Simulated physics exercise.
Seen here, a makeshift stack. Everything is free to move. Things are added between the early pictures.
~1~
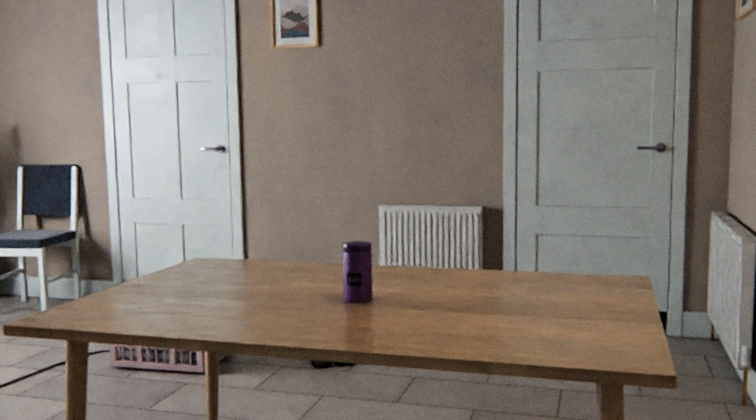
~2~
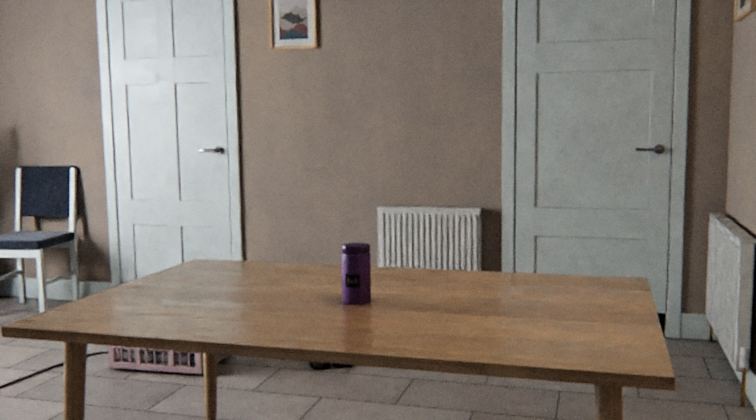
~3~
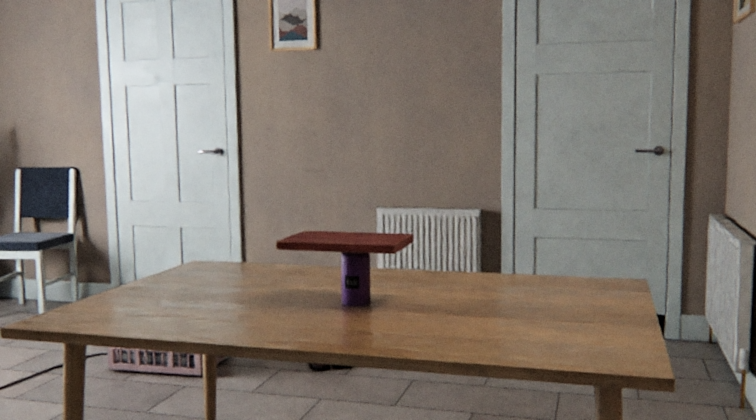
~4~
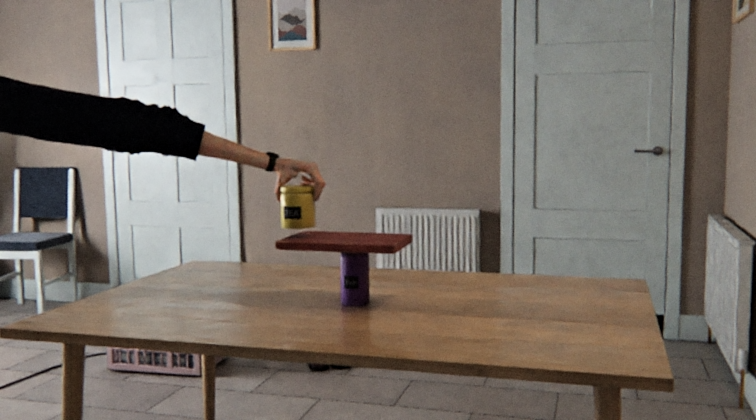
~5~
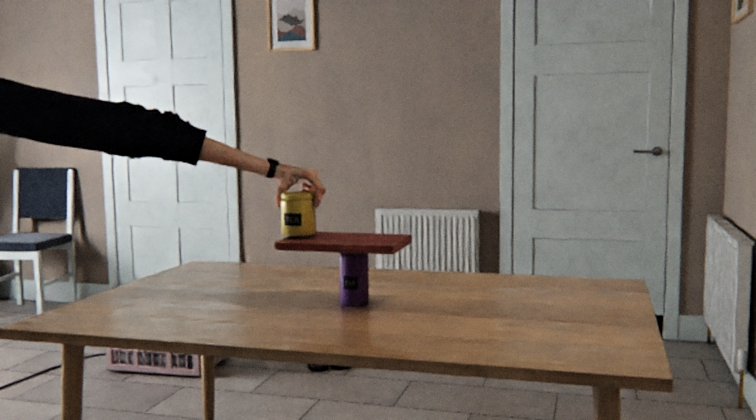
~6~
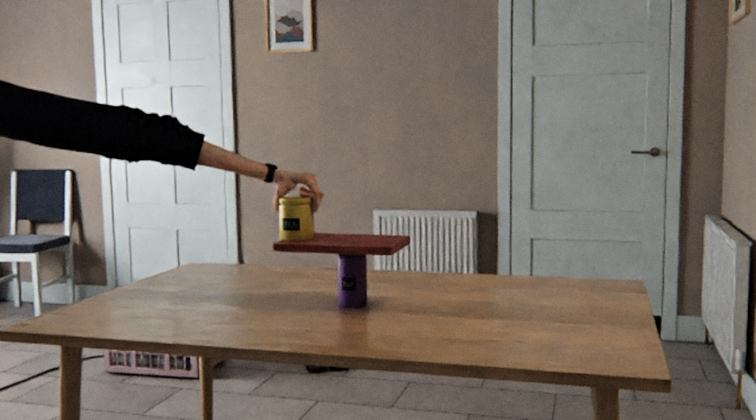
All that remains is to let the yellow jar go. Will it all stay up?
As it turns out, it gives way.
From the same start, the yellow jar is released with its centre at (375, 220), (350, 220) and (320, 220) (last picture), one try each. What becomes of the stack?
In the first case it keeps its balance; in the second case it stays up; in the third case it gives way.
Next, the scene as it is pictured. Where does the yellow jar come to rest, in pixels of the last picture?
Near (237, 284).
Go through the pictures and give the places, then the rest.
In the first picture, the last thing is not in view yet; purple jar (358, 272).
In the second picture, the last thing is not in view yet; purple jar (356, 273).
In the third picture, the last thing is not in view yet; purple jar (356, 275).
The fourth picture shows on its way; yellow jar (298, 207); purple jar (355, 275).
The fifth picture shows on its way; yellow jar (298, 213); purple jar (354, 275).
The sixth picture shows in place under the hand; yellow jar (296, 218); purple jar (353, 277).
Then, 0.40 s on from there, yellow jar now fallen; red board turned 69° from how it was put.
Then, 0.70 s on from there, red board turned 54° from how it was put; purple jar turned 5° from how it was put.
In the end, fallen, yellow jar and red board; purple jar unmoved. At the end, from the last picture's camera, yellow jar near (238, 284). The stack loses its balance.
